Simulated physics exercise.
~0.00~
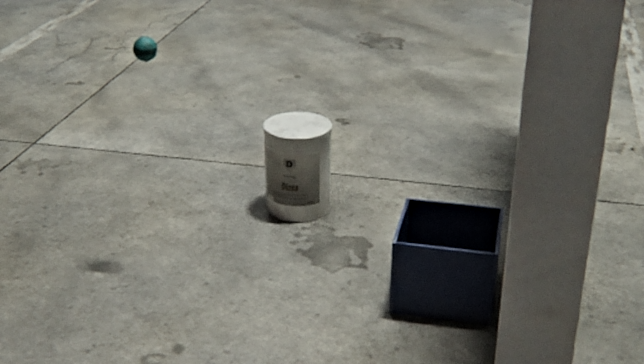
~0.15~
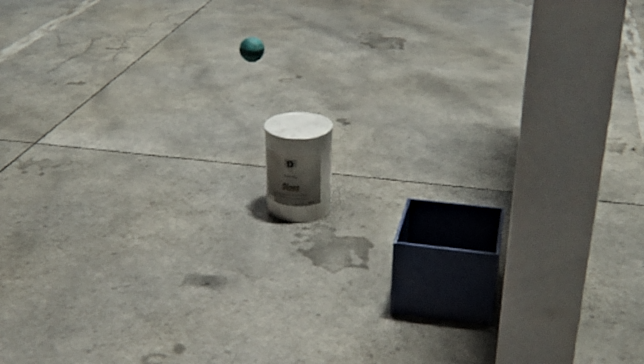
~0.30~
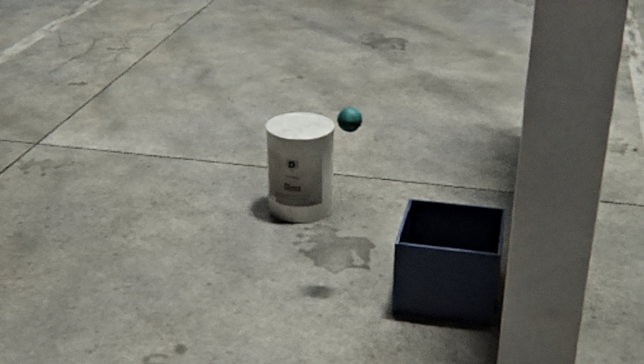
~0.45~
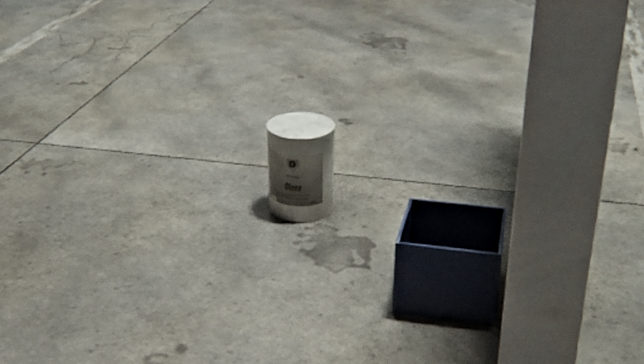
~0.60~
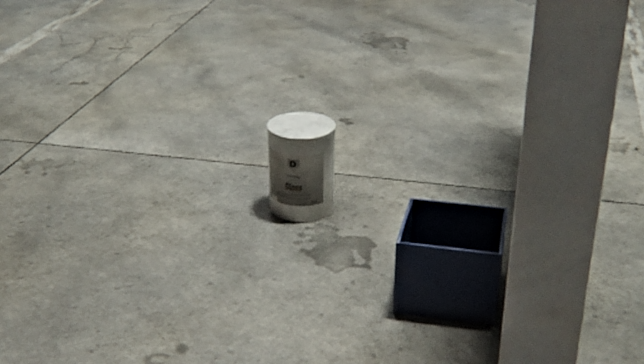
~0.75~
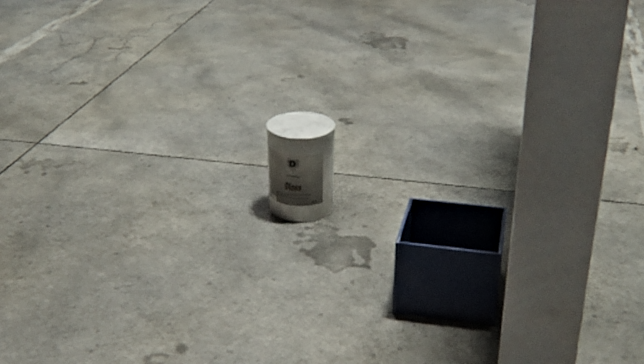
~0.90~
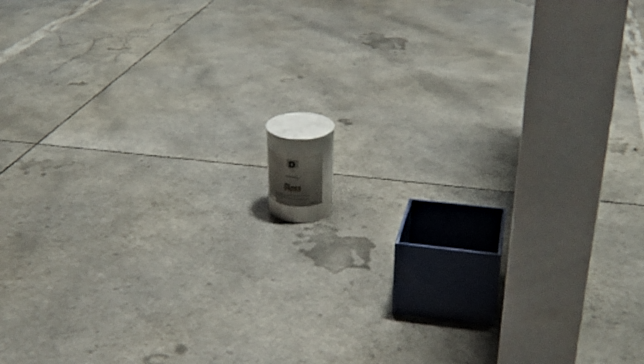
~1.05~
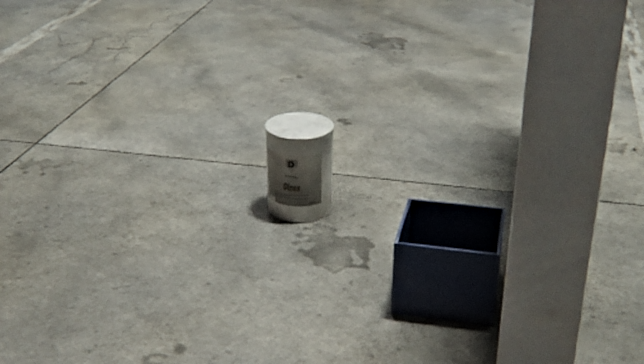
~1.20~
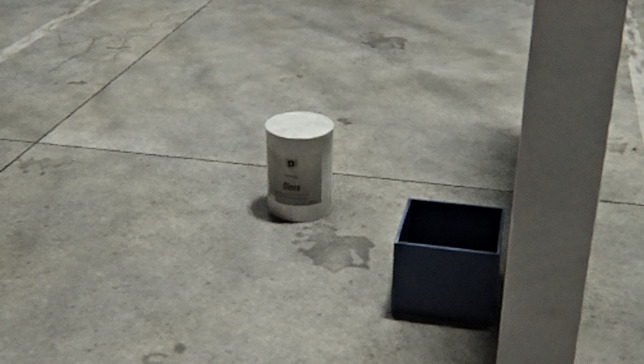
A turquoise ball flies in from the upper left, high above a stained concrete floor where a white pail stands near a dark blue, open-topped box. It travels to the right, its faint shadow sliding along the floor below, and passes over toward the far side of the pail. Then it curves downward just to the right of the pail, heading for the box beside a grey pillar. The ball drops into the box and disappears behind its dark walls. It does not come back out, and the pail and box stay where they were.
